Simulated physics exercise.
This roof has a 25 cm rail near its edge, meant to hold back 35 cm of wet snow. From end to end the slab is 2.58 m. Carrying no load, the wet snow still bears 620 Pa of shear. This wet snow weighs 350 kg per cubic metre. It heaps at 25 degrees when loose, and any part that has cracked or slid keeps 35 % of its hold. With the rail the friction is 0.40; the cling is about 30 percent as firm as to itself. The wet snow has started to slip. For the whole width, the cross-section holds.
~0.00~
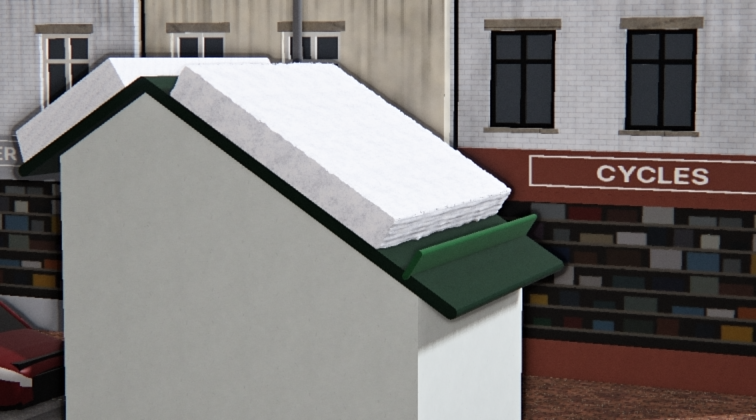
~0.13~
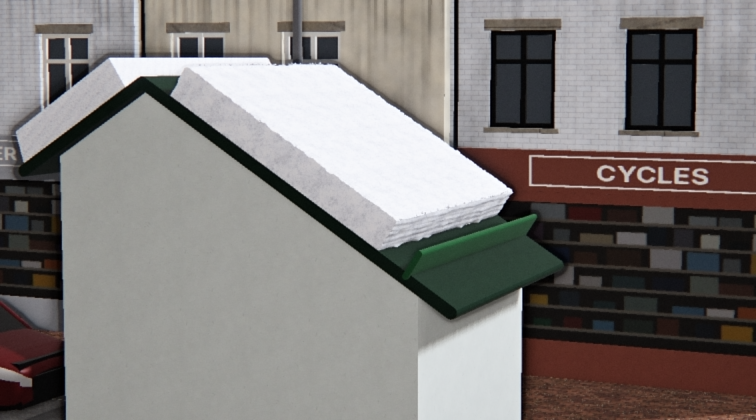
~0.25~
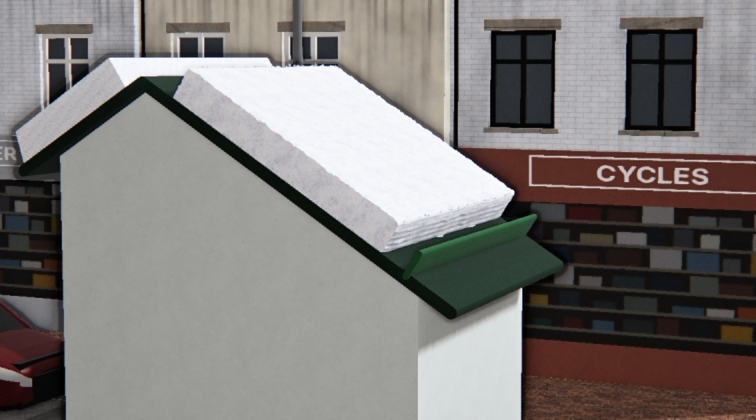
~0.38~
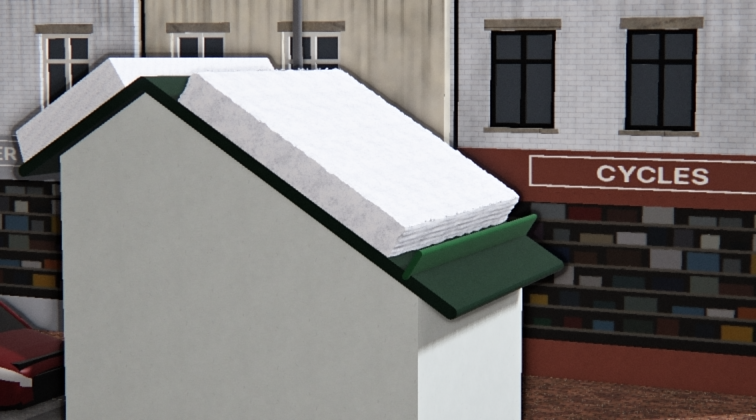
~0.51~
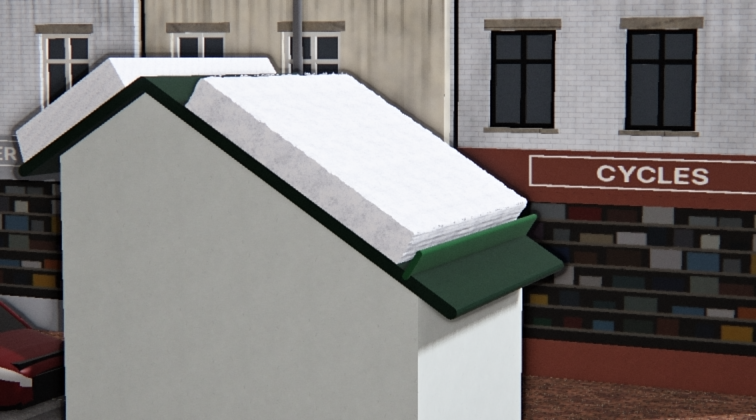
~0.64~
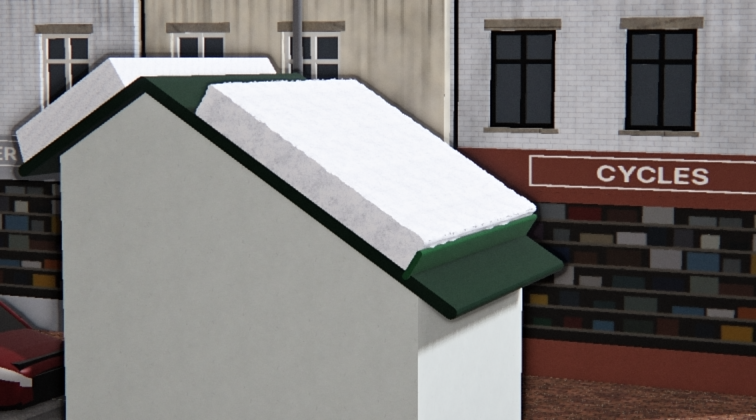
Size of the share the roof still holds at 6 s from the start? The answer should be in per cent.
Some 95 %.
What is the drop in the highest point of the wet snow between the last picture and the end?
Roughly 0.2 m.
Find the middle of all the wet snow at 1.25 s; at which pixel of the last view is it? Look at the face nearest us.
Centre noted at roughly (336, 194).
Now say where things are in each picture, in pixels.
Front end of the wet snow at (394, 223), in the first frame.
Front end of the wet snow at (395, 224), its middle shifted 1.3 cm, in the second frame.
Front end of the wet snow at (398, 226), its middle shifted 5.1 cm, in the third frame.
Front end of the wet snow at (404, 231), its middle shifted 12 cm, in the fourth frame.
Front end of the wet snow at (413, 237), its middle shifted 21 cm, in the fifth frame.
Front end of the wet snow at (424, 245), its middle shifted 34 cm, 3 % of it past the rail, in one piece, in the sixth frame.
By 1.25 s, 100 % of the snow is on the roof.
By 1.96 s, 96 % of the snow is on the roof.
By 2.68 s, 95 % of the snow is on the roof.
By 3.40 s, 95 % of the snow is on the roof.
By 6.00 s, at the end, 95 % of the snow is on the roof.
